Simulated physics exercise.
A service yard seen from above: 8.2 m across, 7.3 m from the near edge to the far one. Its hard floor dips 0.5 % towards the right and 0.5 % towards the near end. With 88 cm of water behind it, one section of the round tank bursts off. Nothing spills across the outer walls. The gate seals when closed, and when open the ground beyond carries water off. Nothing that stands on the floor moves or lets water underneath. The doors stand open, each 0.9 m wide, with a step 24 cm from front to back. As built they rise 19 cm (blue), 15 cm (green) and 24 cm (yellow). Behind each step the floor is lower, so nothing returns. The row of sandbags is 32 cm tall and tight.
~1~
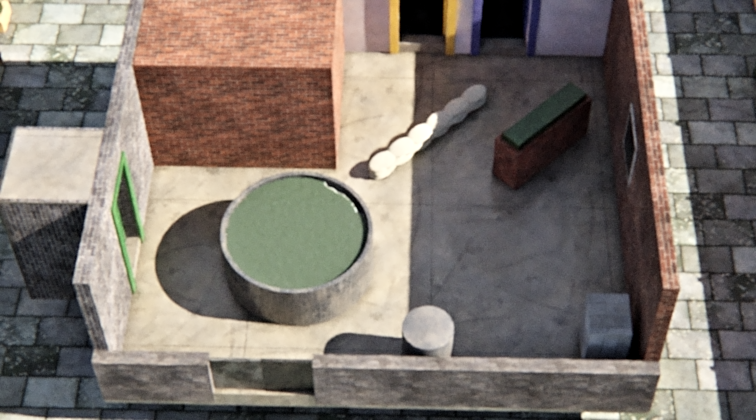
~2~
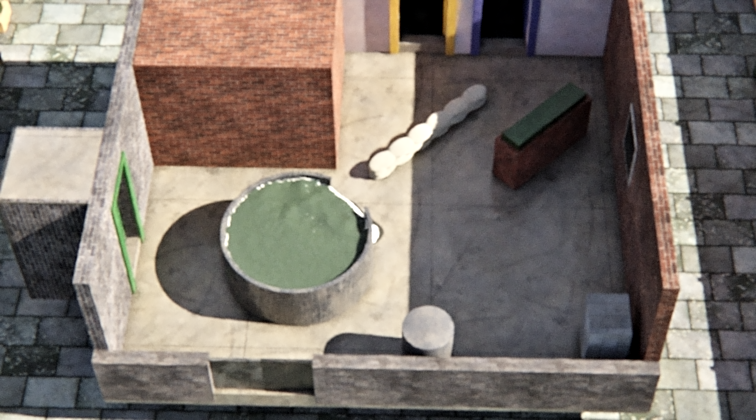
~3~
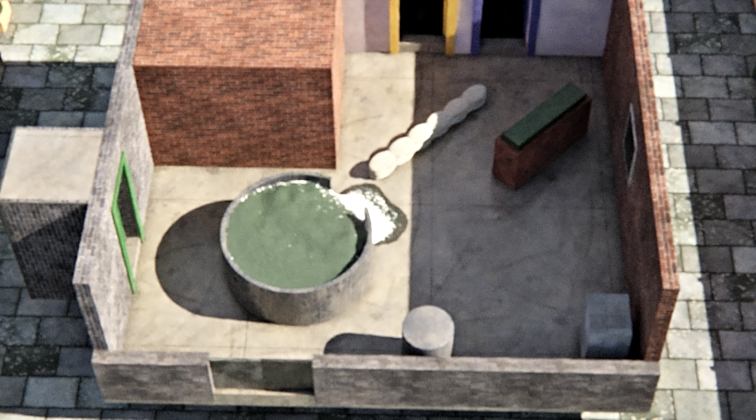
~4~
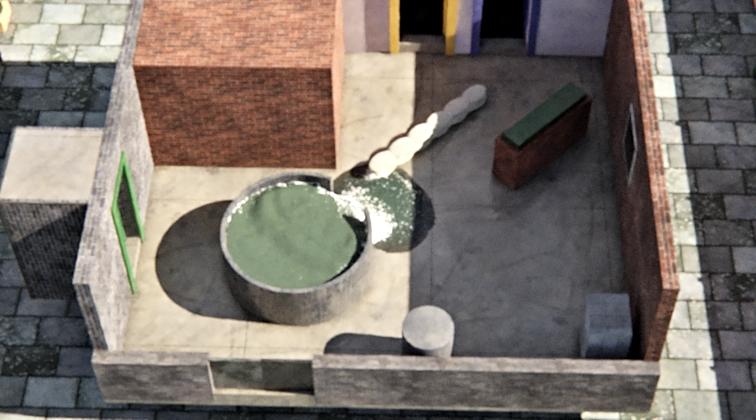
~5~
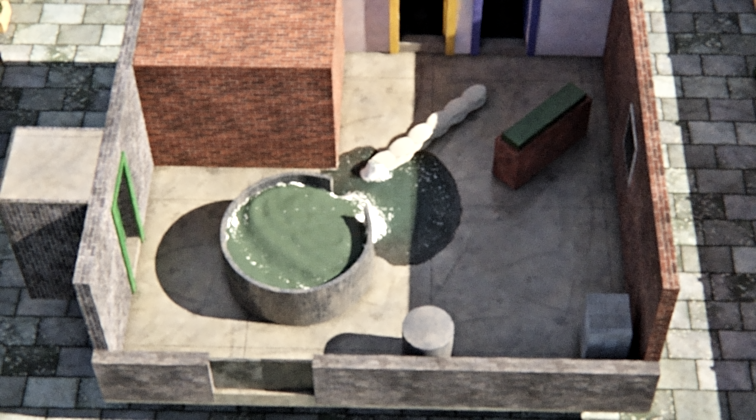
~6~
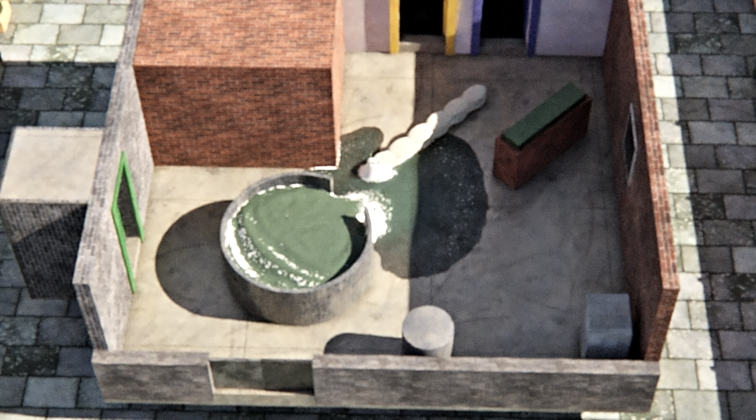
A walled service yard with a pale stone floor, set among grey cobbles, is seen from above by a still camera. A round grey tank of green water stands left of centre near a brick block, with a lumpy pale diagonal form, a green-topped brick box and yellow and purple doorways beyond. The tank's far right side bursts open, and water gushes out foaming, then spreads across the floor in a widening dark sheet.
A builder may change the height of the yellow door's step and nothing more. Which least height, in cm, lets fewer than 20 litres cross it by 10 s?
About 14 cm.
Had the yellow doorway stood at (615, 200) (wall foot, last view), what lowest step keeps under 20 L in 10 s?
About 18 cm.
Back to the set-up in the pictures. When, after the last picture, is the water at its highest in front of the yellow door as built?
At about 4.5 s.
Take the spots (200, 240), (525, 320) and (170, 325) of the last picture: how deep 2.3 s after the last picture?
Roughly 0, 1 and 0 cm, in turn.
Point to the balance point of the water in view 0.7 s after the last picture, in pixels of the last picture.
At about (338, 239).
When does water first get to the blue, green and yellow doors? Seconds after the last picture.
Blue 2.0 s, green 8.5 s, yellow 1.4 s.
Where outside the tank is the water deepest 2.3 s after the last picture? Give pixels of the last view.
Around (599, 59).
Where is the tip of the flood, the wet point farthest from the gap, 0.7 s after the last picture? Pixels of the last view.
At about (562, 79).
Then, 0.7 s after the last picture water covers 30 % of the floor, deepest (48 cm) near (354, 220); it has not reached the yellow door.
Then, 2.3 s after the last picture water covers 45 % of the floor, deepest (42 cm) near (599, 59); 13 cm at the yellow door, 0 litres in over its 24 cm step.
Then, 9.3 s after the last picture water covers 90 % of the floor, deepest (20 cm) near (629, 380); 13 cm at the yellow door, 0 litres in over its 24 cm step.
At the yellow door as built, the water peaked near 19 cm, 4.7 s after the last picture.
With a step of 11.5 cm, 51 litres would have come in within the 10 s; with 15.5 cm, 11 litres. So under 20 litres takes about 14 cm.
